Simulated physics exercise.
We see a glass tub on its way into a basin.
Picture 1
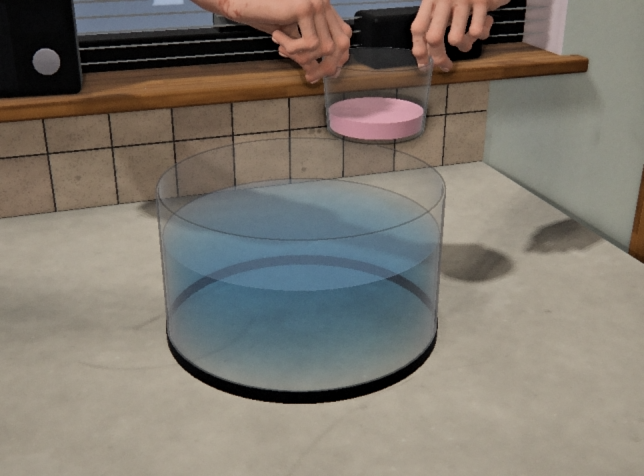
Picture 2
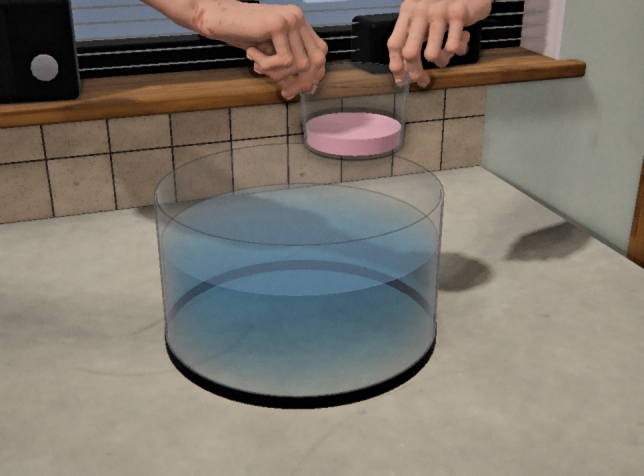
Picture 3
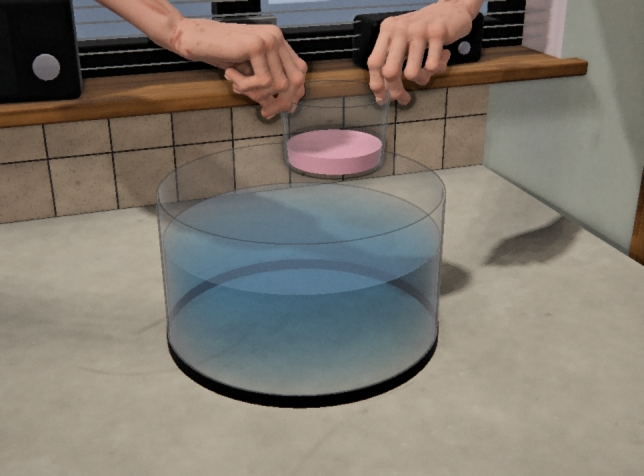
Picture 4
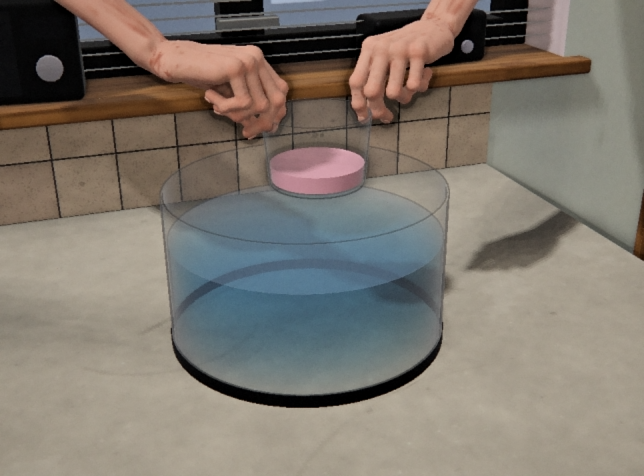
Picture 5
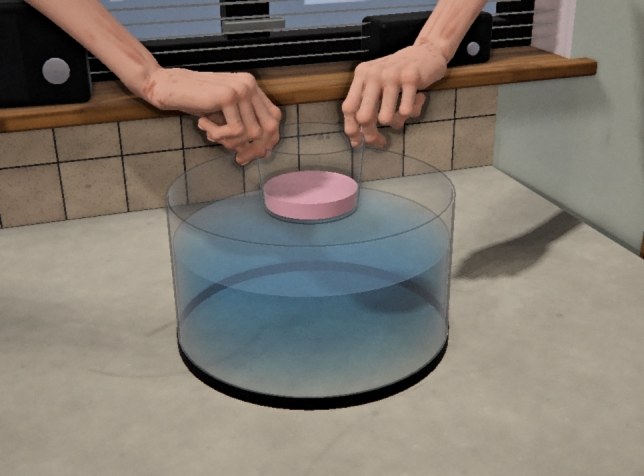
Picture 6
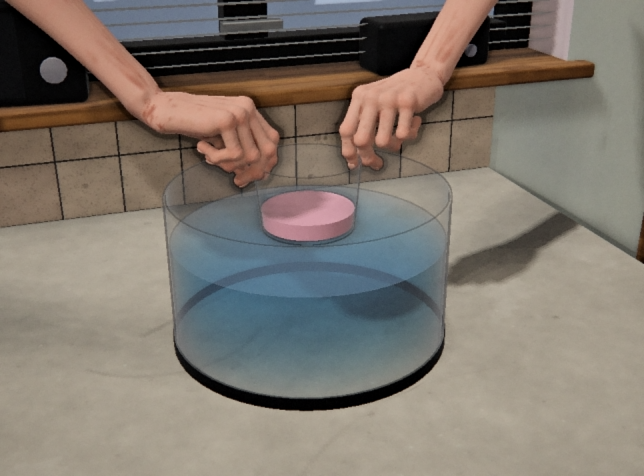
We see two hands holding a clear tub with a shallow layer of pink inside, moving it left and down from above the back of a clear round basin of blue liquid until it is just over the surface.
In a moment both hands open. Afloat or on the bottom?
It stays afloat.
Soon after, the tub dips into the water.
Later, it bobs and steadies.
In the end, the tub floats with about half of its side showing.
